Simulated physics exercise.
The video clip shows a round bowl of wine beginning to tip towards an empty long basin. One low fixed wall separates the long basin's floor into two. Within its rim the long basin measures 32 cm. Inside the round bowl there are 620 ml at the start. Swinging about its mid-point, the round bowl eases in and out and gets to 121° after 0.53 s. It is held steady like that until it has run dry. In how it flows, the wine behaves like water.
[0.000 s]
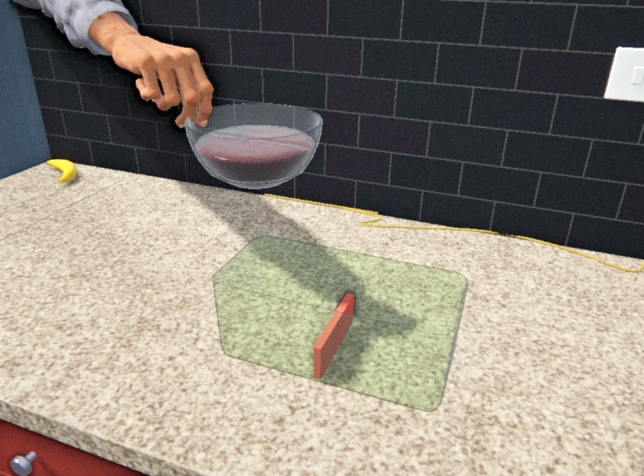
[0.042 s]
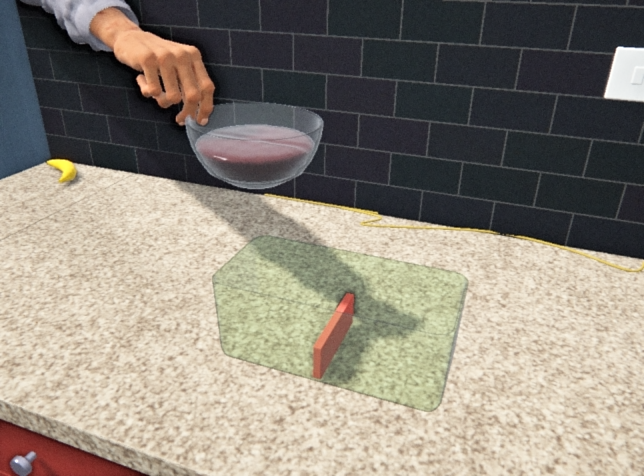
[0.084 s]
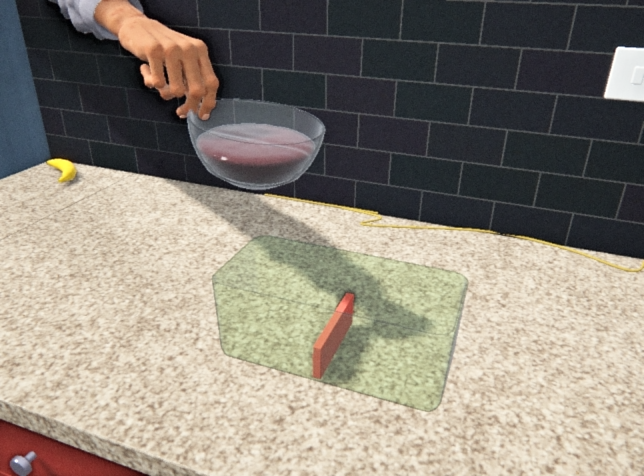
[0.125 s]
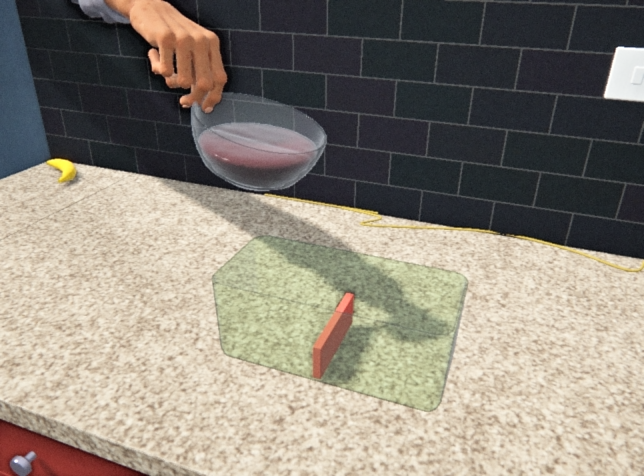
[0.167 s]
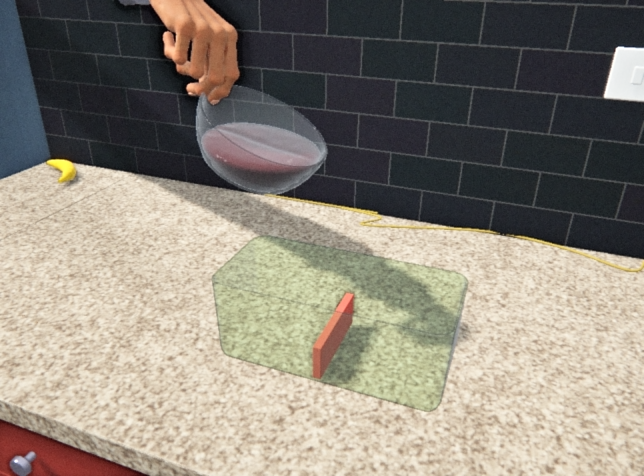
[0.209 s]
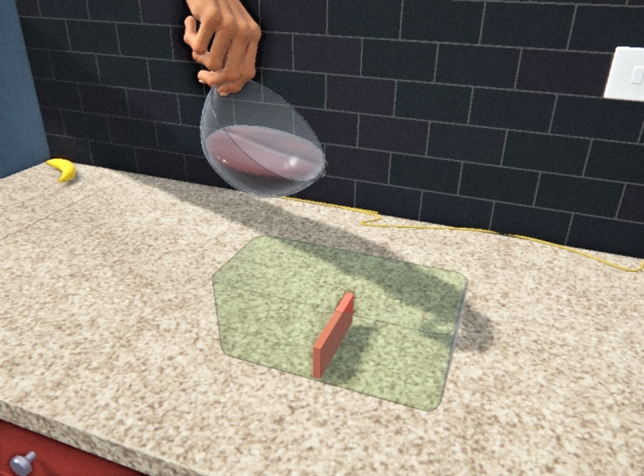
A hand tilts a clear round bowl of dark red liquid rightward above a speckled counter.
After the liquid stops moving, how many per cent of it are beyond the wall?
About 51 per cent.
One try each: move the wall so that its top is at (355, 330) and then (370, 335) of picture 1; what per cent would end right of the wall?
Some 25 in a hundred, then some 20 in a hundred.
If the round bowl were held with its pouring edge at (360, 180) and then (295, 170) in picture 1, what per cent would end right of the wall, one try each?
75 then 10 %.
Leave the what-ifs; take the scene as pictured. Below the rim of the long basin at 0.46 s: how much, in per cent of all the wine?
I'd put it near 60 percent.
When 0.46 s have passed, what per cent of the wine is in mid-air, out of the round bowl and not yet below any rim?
Some 38 % is the figure.
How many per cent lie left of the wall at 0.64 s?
I'd put it near 40 percent.
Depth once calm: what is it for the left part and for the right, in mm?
Some 14 mm on the left and some 14 mm on the right.
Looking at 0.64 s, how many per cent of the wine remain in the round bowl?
Near 0 percent, more or less.
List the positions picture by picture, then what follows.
In the first picture, tilt 0°; pouring edge (317, 129); surface from (206, 133) to (313, 148); the long basin's rim runs from (235, 257) to (462, 305); the wall's top is at (335, 320).
In the second picture, tilt 2°; pouring edge (317, 131); surface from (207, 133) to (313, 149).
In the third picture, tilt 7°; pouring edge (319, 138); surface from (208, 130) to (314, 150).
In the fourth picture, tilt 16°; pouring edge (321, 149); surface from (209, 127) to (316, 154).
In the fifth picture, tilt 27°; pouring edge (321, 163); surface from (213, 127) to (320, 160).
In the sixth picture, tilt 41°; pouring edge (317, 178); surface from (217, 130) to (314, 162); 2 per cent is over the edge.
After 0.46 s the tilt is 115° and 2 per cent is still to pour, 16 is left of the wall and 44 right of it.
After 0.64 s the tilt is 121° and 0 per cent is still to pour, 41 is left of the wall and 50 right of it.
After 0.82 s the tilt is 121° and 1 per cent is still to pour, 42 is left of the wall and 51 right of it.
After 1.03 s the tilt is 121° and 0 per cent is still to pour, 44 is left of the wall and 51 right of it.
In the end 44 per cent lies left of the wall, 51 right of it and 4 outside.
